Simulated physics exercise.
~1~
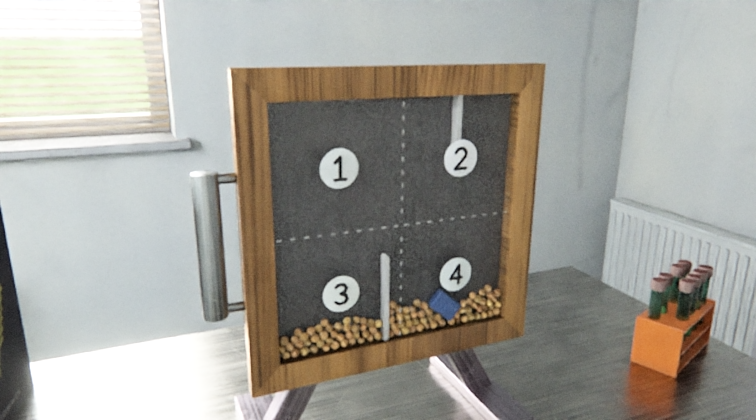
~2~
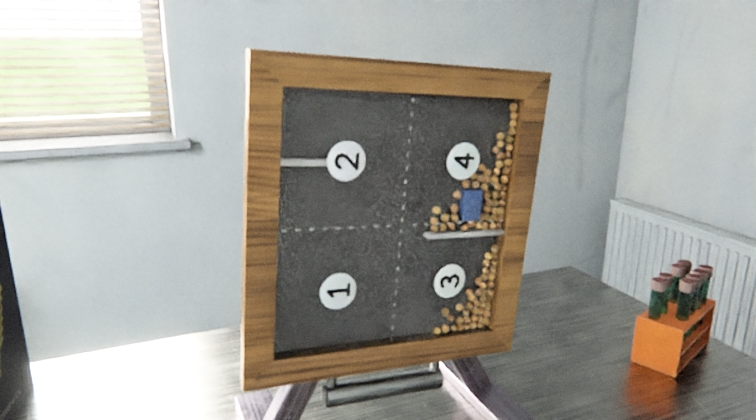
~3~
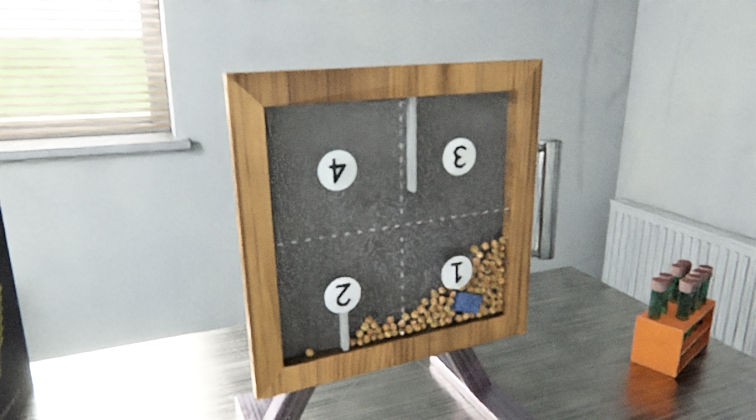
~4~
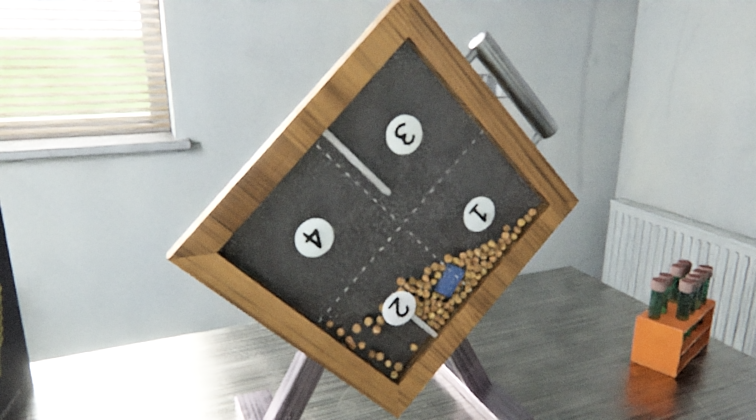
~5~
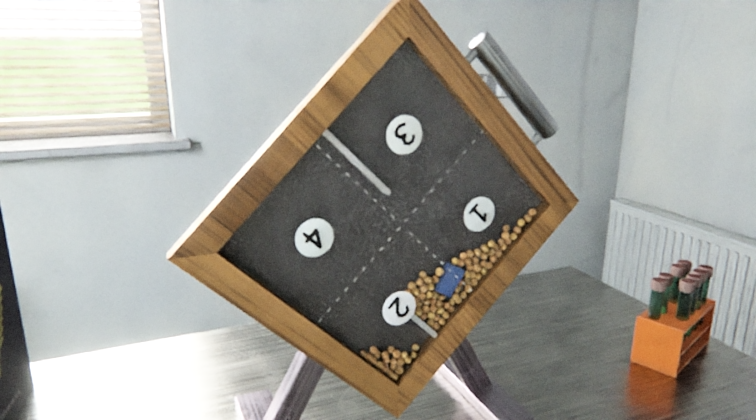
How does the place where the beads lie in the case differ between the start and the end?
At the start the beads lie along the bottom edge in the quarters marked three and four. At the end they lie in quarters one and two, mostly along the tilted case's lower right side, with a small group in the bottom corner.
In the video, a wood-framed case holding wooden beads and a blue block turns anticlockwise past upside down on its stand, the contents tumbling inside. It stops tilted, with the beads settled along the lower right side and in the bottom corner.
